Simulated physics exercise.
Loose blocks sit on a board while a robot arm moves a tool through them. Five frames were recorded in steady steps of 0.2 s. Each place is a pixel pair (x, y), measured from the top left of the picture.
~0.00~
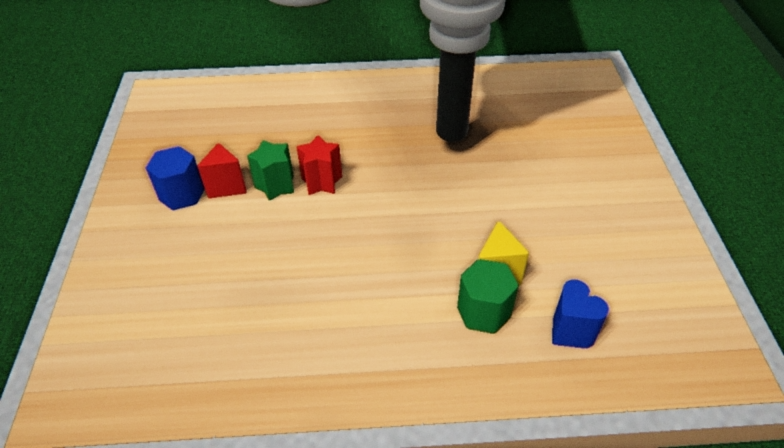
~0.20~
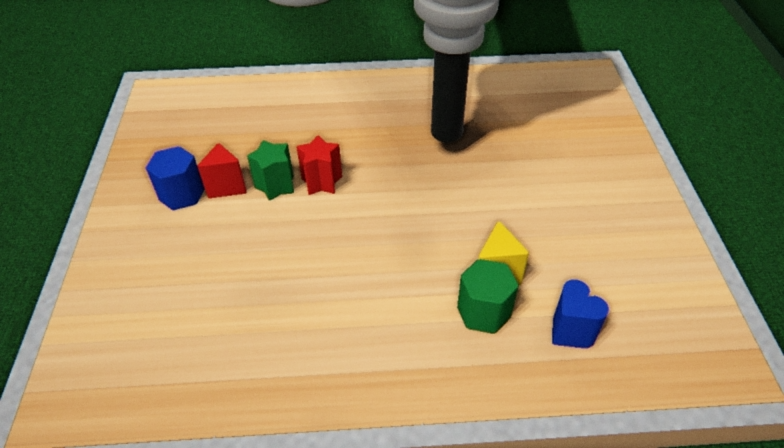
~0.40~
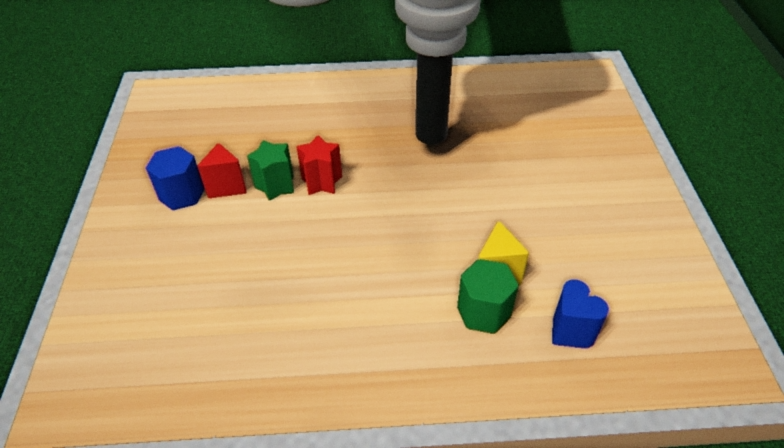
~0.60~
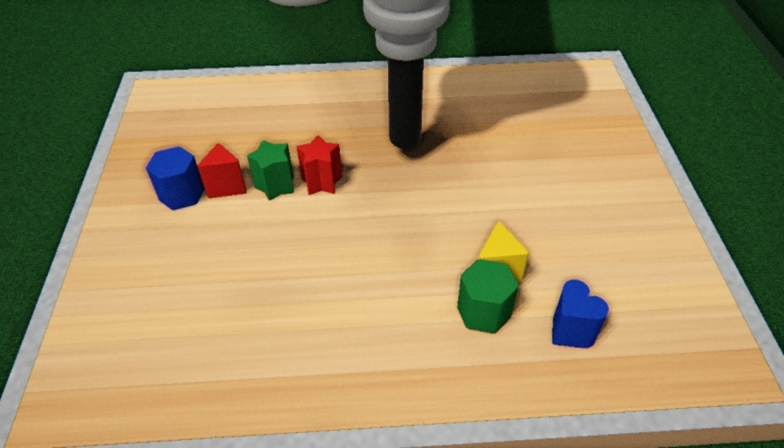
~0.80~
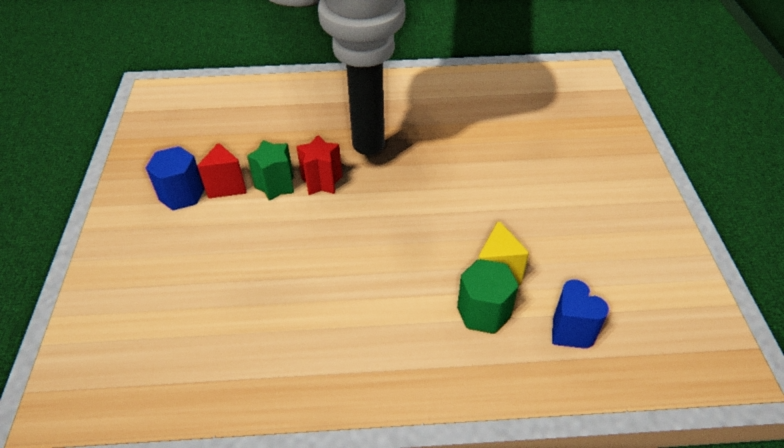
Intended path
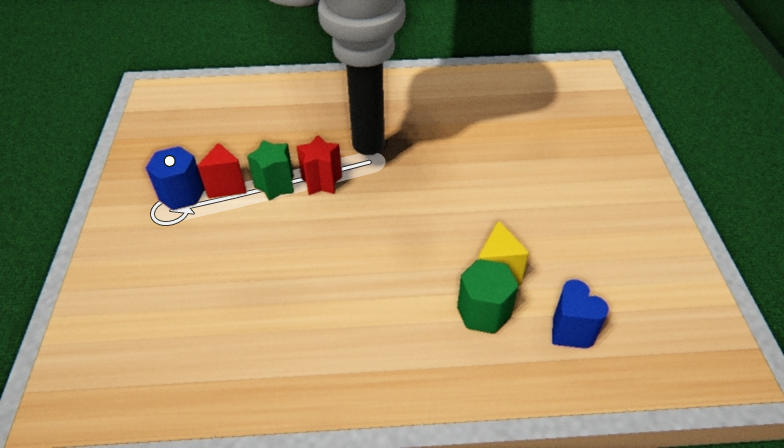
A robot arm slides its black tool left across the board while the colored blocks stay still.
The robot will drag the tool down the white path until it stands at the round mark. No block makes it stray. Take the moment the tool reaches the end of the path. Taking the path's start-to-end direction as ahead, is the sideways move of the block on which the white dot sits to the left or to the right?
The right-hand side.
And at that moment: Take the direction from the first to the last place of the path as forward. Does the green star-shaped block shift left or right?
Sideways, to the left.
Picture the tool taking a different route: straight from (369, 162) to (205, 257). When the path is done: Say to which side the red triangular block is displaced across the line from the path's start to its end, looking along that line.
The right-hand side.
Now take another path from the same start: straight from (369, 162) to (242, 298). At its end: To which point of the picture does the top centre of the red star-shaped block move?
Its top middle: (278, 177).
The line goes in a line from (369, 162) to (170, 211); the dot is on the blue hexagon.
What follows on the original path. One third of the way, tool (303, 163); green star-shaped block (251, 159), turned 40° clockwise; red star-shaped block (286, 166), turned 10° anticlockwise.
Two thirds of the way, tool (235, 179); blue hexagon (156, 158), turned 15° anticlockwise; red triangular block (193, 163), turned 80° clockwise; green star-shaped block (208, 183), turned 20° clockwise; red star-shaped block (276, 176), turned 60° anticlockwise.
At the end, tool (164, 195); blue hexagon (104, 153); red triangular block (123, 169), turned 120° clockwise; green star-shaped block (180, 198), turned 40° anticlockwise; red star-shaped block (276, 176), turned 60° anticlockwise.
